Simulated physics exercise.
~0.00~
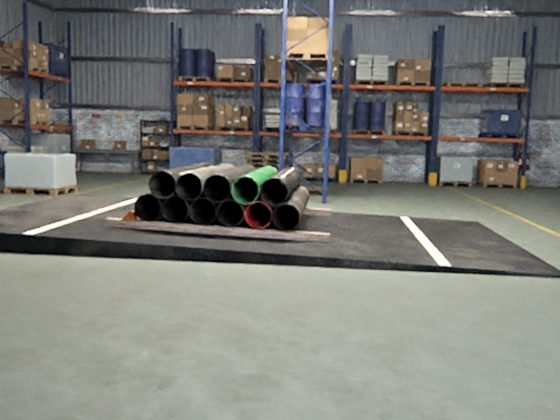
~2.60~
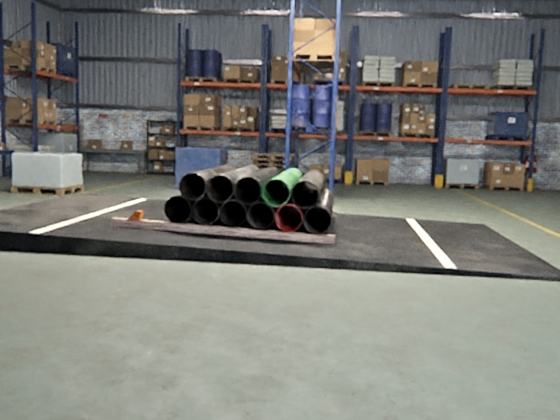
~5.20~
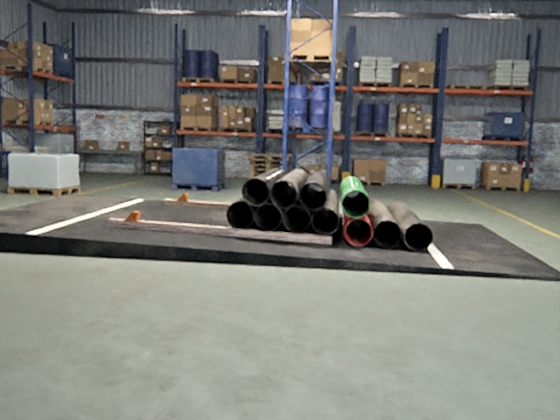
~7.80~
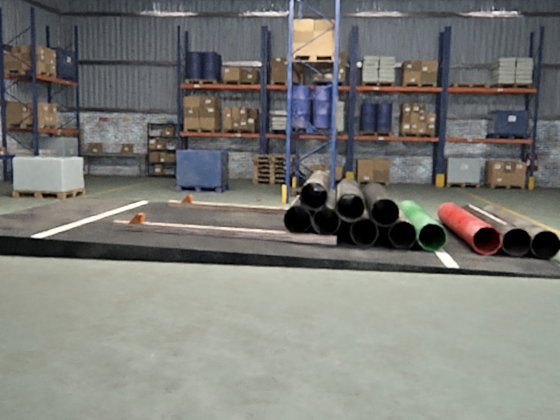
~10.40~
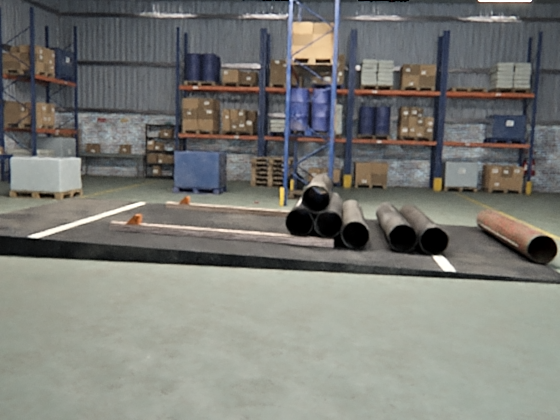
Stacked pipes collapse and roll right, the red and green ones crossing the white line.
